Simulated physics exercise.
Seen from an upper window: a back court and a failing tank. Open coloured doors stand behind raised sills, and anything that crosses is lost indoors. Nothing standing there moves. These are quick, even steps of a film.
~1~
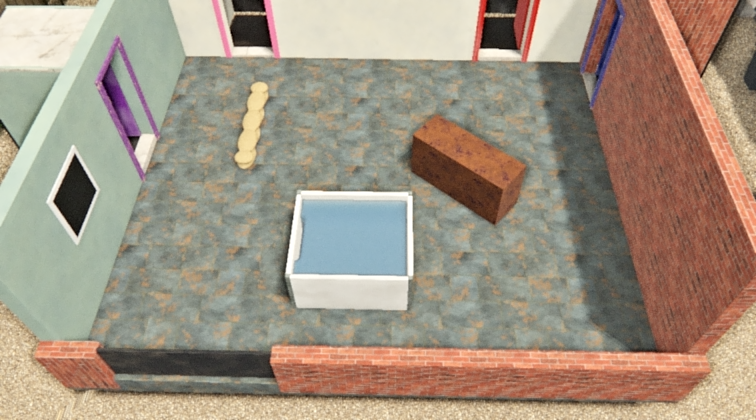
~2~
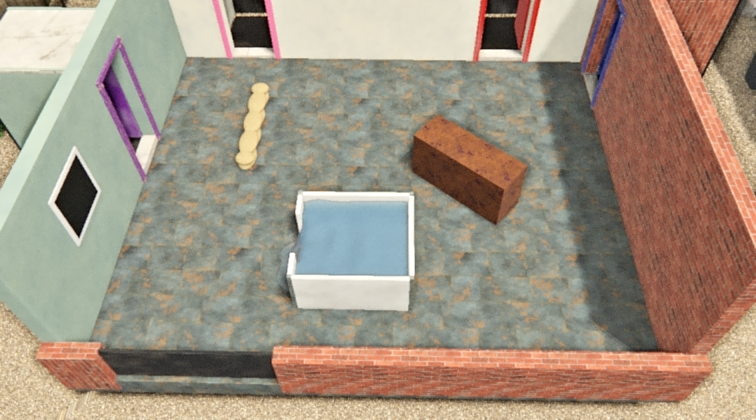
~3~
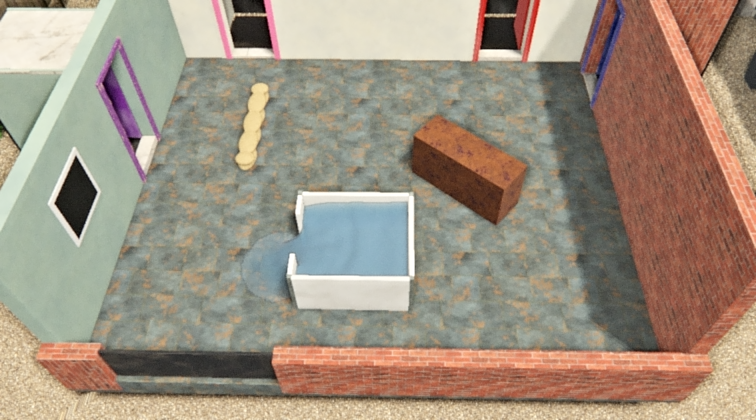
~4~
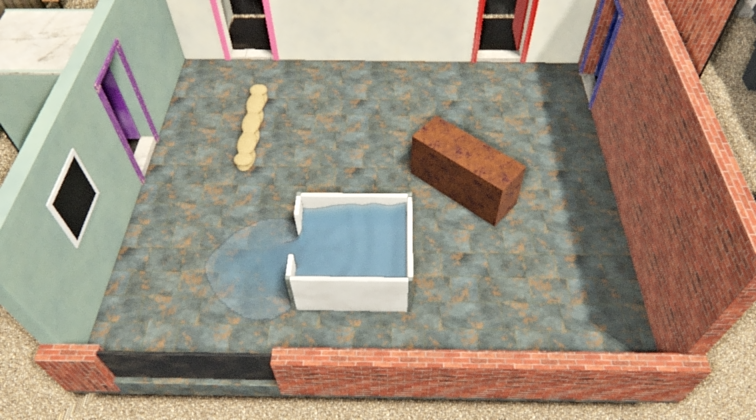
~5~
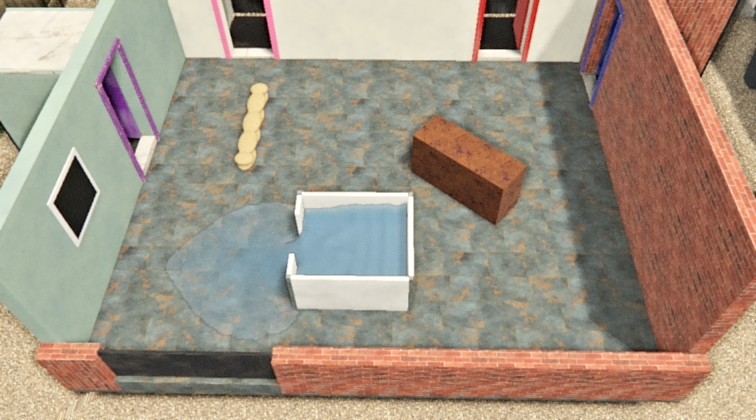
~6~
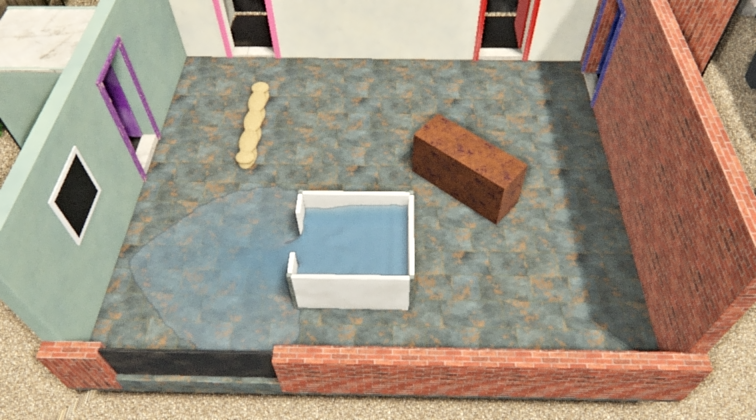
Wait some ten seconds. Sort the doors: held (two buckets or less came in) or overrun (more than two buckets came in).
Sorted: Purple door held, pink door overrun, red door held, blue door held.
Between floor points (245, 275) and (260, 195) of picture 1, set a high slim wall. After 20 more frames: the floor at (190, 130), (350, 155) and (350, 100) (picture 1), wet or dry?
Taking the points in the order given, they are high and dry, inundated and inundated.
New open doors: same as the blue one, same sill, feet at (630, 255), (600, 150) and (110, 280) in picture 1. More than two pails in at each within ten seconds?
The three doors, in turn: Is short of it, is short of it, is beyond it.
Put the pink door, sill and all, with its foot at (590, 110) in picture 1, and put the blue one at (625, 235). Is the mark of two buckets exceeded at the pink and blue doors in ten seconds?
What happens next: The pink one falls below the limit, and the blue one falls below the limit.
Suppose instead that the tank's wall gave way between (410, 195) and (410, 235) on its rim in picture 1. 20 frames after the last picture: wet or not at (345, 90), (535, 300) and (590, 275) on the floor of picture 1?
Unwetted, submerged, submerged.
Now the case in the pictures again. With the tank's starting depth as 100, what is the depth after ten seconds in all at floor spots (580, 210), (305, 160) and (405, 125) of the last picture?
About 0, 2, 2 %.
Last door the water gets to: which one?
The blue one.
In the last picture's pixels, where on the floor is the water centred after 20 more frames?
Close to pixel (243, 243).
A moment on, water covers 20 % of the floor; the purple door not reached, the pink door not reached, the red door not reached, the blue door not reached.
Next, water covers 20 % of the floor; the purple door wet at the sill, nothing in, the pink door not reached, the red door not reached, the blue door not reached.
Then, water covers 30 % of the floor; the purple door wet at the sill, nothing in, the pink door wet at the sill, nothing in, the red door not reached, the blue door not reached.
Later, water covers 45 % of the floor; the purple door wet at the sill, nothing in, the pink door over two buckets in, the red door not reached, the blue door not reached.
In the end, water covers 75 % of the floor; the purple door wet at the sill, nothing in, the pink door far over two buckets in, the red door wet at the sill, nothing in, the blue door wet at the sill, nothing in.
